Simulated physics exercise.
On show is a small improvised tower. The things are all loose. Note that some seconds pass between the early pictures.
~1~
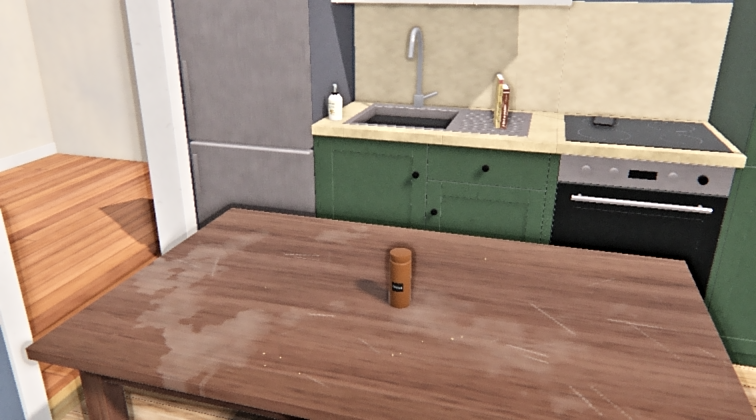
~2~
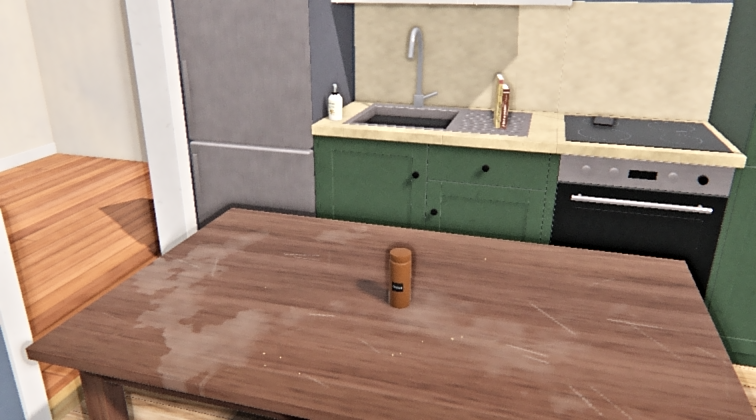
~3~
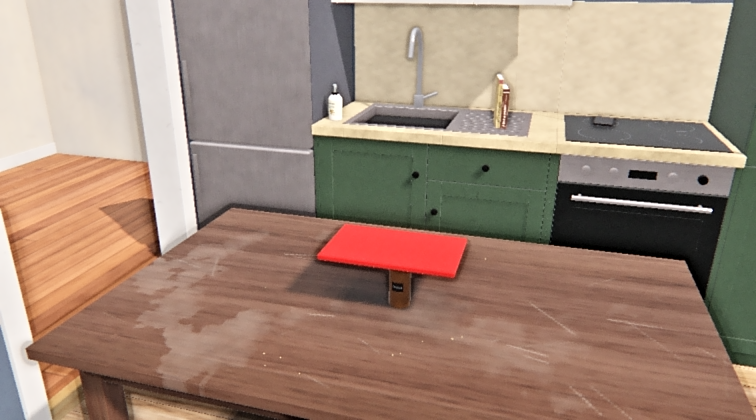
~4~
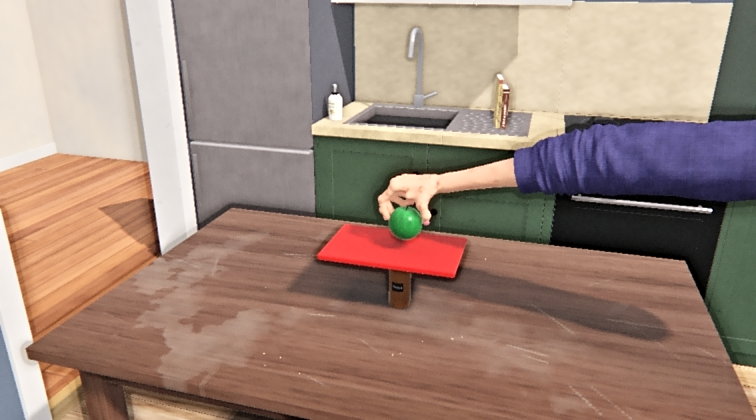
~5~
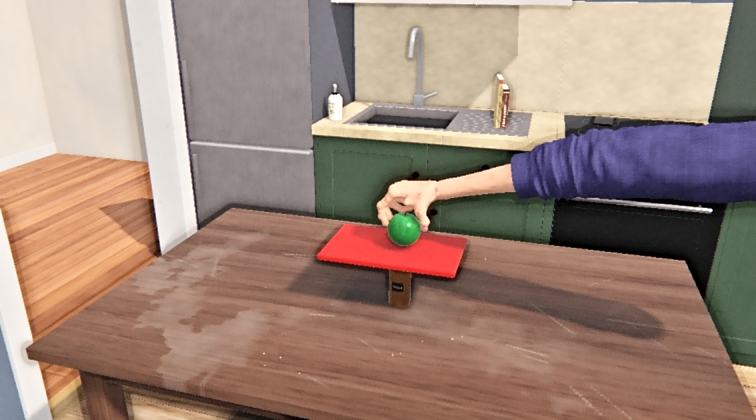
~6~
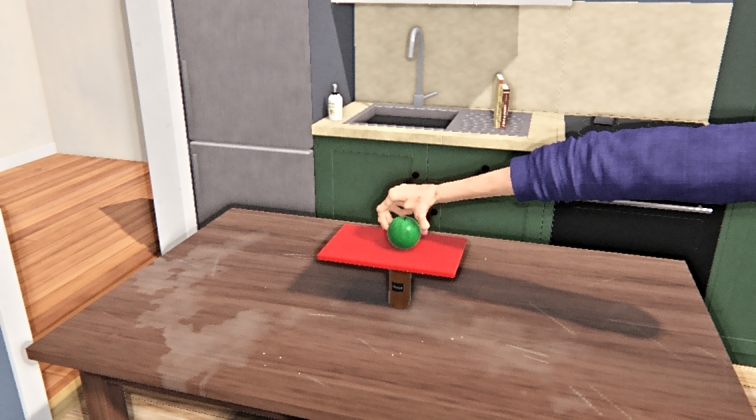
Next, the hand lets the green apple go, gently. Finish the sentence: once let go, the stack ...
Once let go, the stack stays put.
Then, 0.90 s on from there, no change.
Then, 1.80 s on from there, green apple resting near (404, 233).
In the end, all 3 unmoved. At the end, from the last picture's camera, green apple near (404, 233). The stack holds.
